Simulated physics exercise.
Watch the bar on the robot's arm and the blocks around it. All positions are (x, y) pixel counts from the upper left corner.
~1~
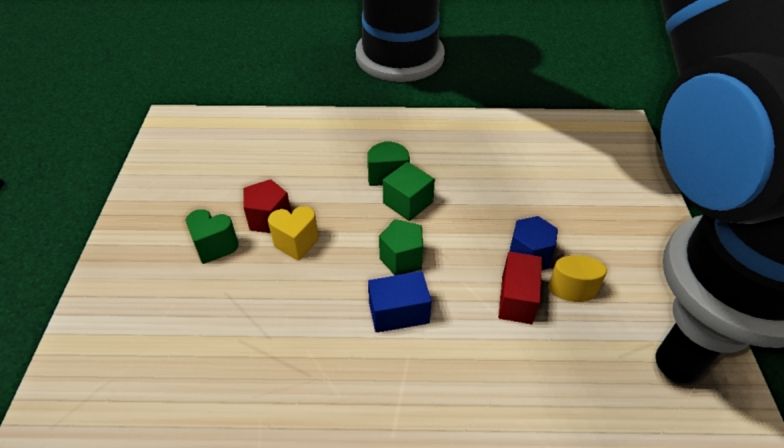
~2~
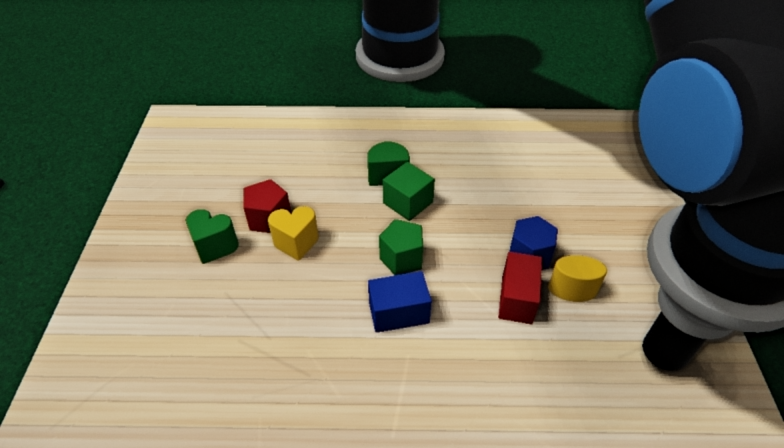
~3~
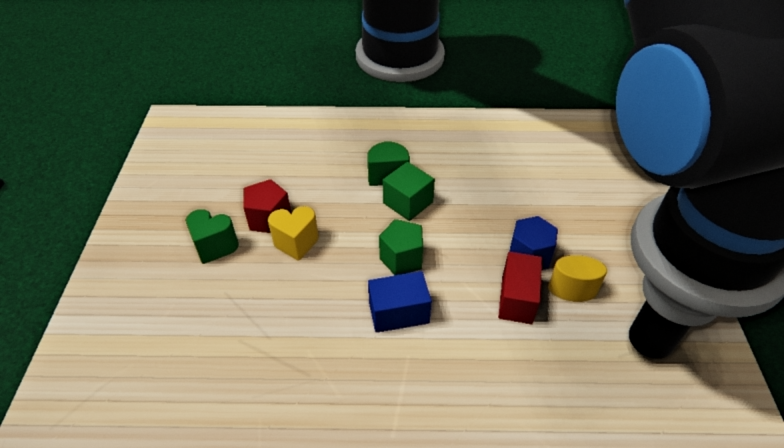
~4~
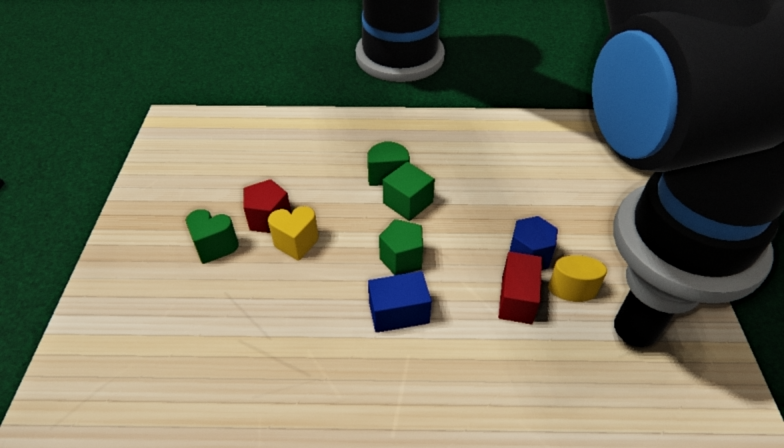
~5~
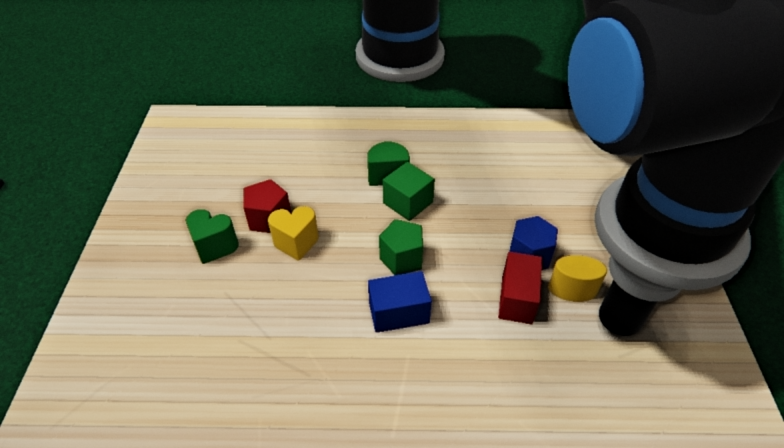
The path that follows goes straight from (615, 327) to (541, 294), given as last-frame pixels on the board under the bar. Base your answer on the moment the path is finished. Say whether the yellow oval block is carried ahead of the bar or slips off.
I expect it to be beside or behind the bar.
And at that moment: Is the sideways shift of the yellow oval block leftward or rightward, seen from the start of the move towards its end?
Answer: Right.
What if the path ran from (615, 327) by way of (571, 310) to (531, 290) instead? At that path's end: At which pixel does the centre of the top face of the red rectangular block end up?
The top centre is at (499, 270).
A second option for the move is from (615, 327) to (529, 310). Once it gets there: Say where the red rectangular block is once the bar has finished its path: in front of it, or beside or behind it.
My prediction: In front.
What follows on the original path. Halfway along, bar at (580, 301); yellow oval block at (573, 257).
At the end, bar at (544, 285); red rectangular block at (511, 274), turned 15° anticlockwise; blue hexagonal block at (533, 225), turned 15° anticlockwise; yellow oval block at (568, 249), turned 20° clockwise.
